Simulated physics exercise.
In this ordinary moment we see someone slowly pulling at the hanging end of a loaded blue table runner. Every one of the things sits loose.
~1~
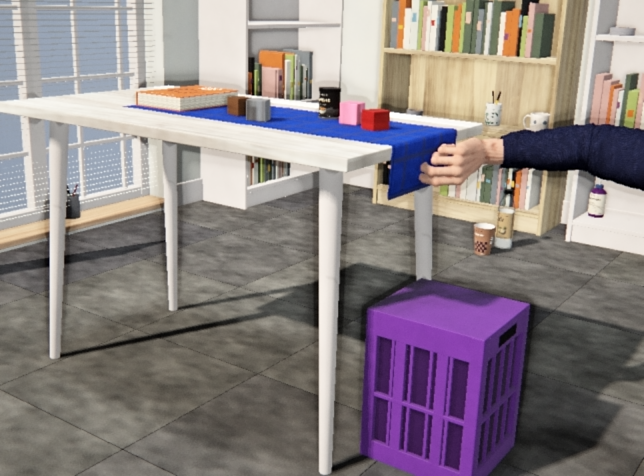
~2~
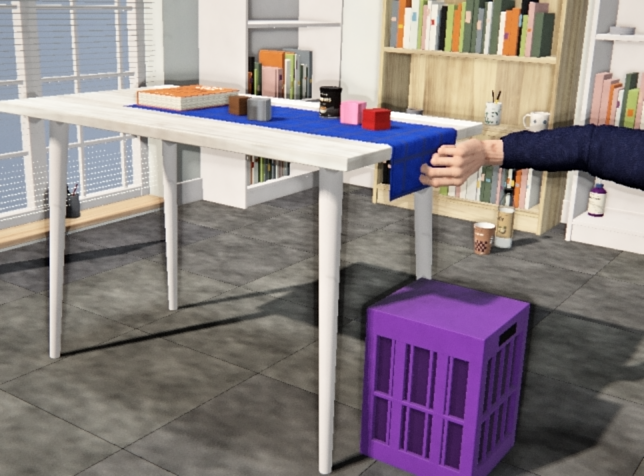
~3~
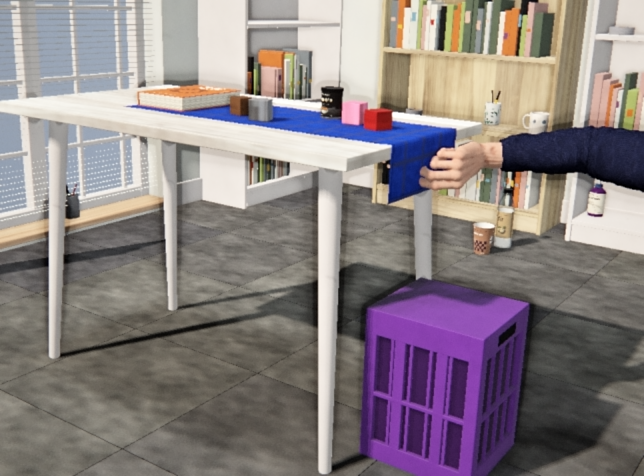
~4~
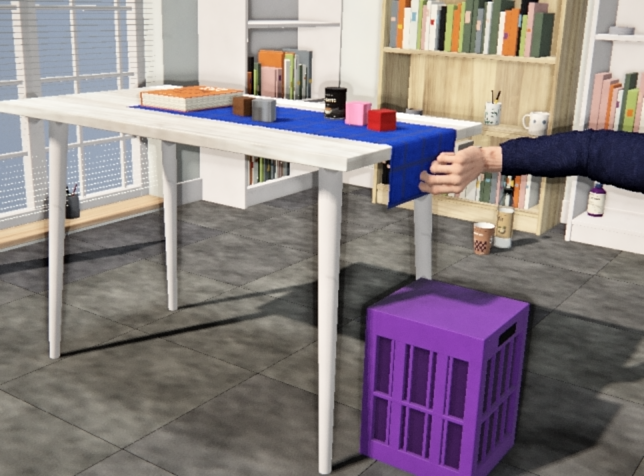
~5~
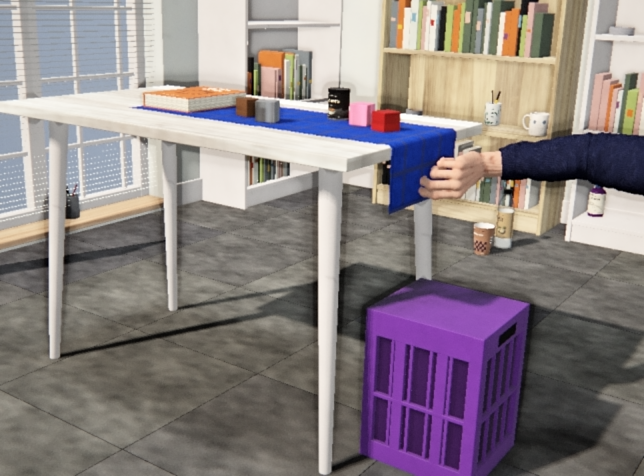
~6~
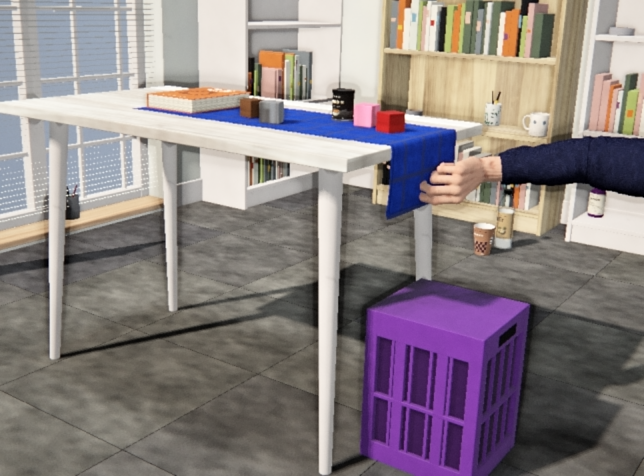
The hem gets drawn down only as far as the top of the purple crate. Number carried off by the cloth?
Two.
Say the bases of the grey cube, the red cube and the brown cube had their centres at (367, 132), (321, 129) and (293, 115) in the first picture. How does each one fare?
Result - grey cube: Down; red cube: Down; brown cube: Still up.
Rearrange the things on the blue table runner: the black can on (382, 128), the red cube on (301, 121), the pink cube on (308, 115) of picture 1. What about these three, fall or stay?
As for the black can, it goes off; the red cube stays aboard; the pink cube stays aboard.
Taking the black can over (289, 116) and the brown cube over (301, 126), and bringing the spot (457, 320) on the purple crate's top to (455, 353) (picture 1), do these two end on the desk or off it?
The black can stays aboard; the brown cube is lost.
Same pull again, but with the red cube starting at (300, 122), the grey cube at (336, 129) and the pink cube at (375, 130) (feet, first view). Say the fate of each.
Each in turn: The red cube stays aloft, the grey cube goes down, the pink cube goes down.
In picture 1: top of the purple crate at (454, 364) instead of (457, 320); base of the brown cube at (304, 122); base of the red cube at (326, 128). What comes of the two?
The brown cube is lost; the red cube is lost.
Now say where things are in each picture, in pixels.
Hem (388, 200); red cube (376, 110); pink cube (353, 102); black can (330, 88); grey cube (259, 99); brown cube (240, 97); top of the crate (457, 320), in the first frame.
Hem (390, 202); red cube (377, 110), in the second frame.
Hem (387, 204); pink cube (356, 102), in the third frame.
Hem (388, 209); black can (336, 88); top of the crate (457, 319), in the fourth frame.
Hem (389, 214); grey cube (268, 100), in the fifth frame.
Hem (387, 220); red cube (391, 112); pink cube (367, 104); black can (344, 89); grey cube (272, 101); brown cube (252, 99), in the sixth frame.
Soon after, hem near (420, 265); red cube gone.
Then, hem on the crate; red cube and pink cube gone.
At rest, hem on the crate; red cube and pink cube gone. It carries off two.
